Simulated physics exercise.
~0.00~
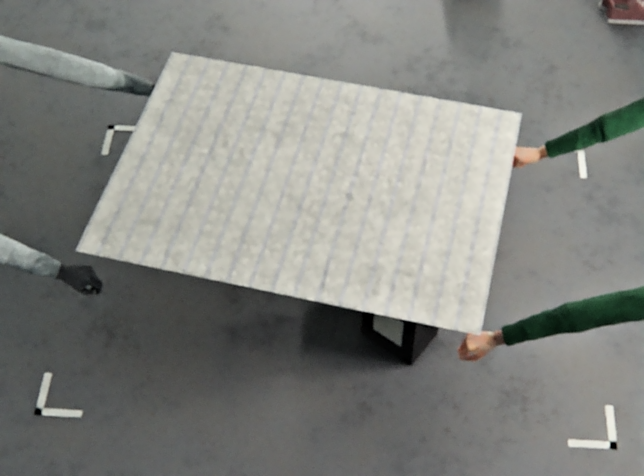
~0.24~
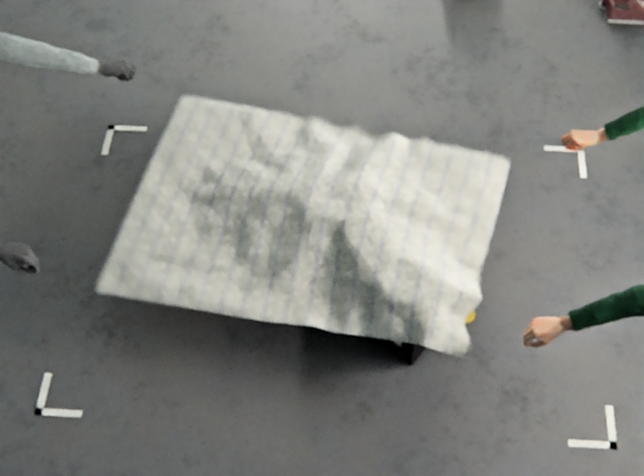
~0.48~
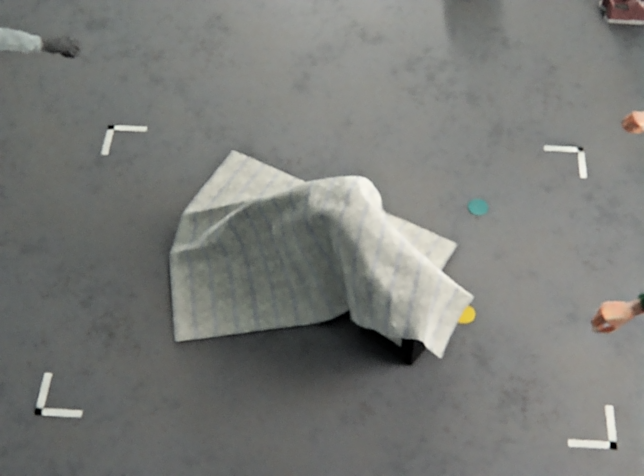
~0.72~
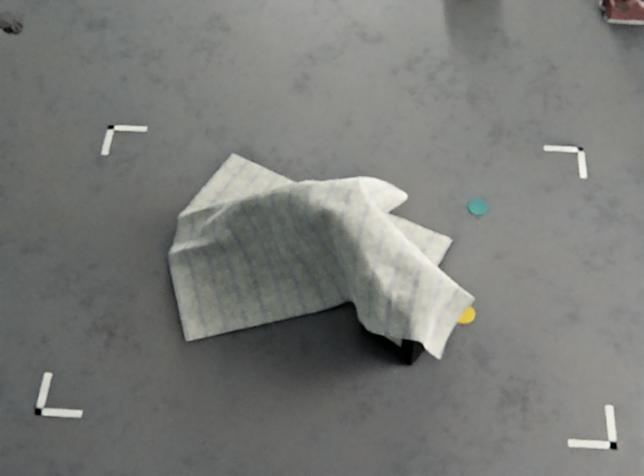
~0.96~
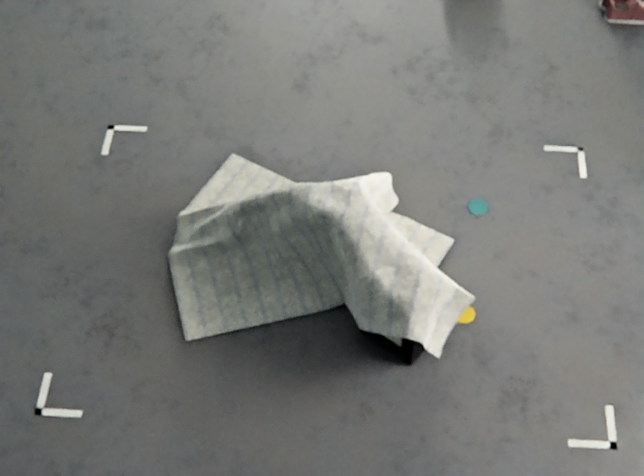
We see two pairs of hands holding a pale, striped dust sheet level above a grey floor, then letting go and withdrawing as it drops and crumples over upright shapes, ending in a raised, folded heap with a black object partly showing below, and a teal lid and yellow plate uncovered to the right.
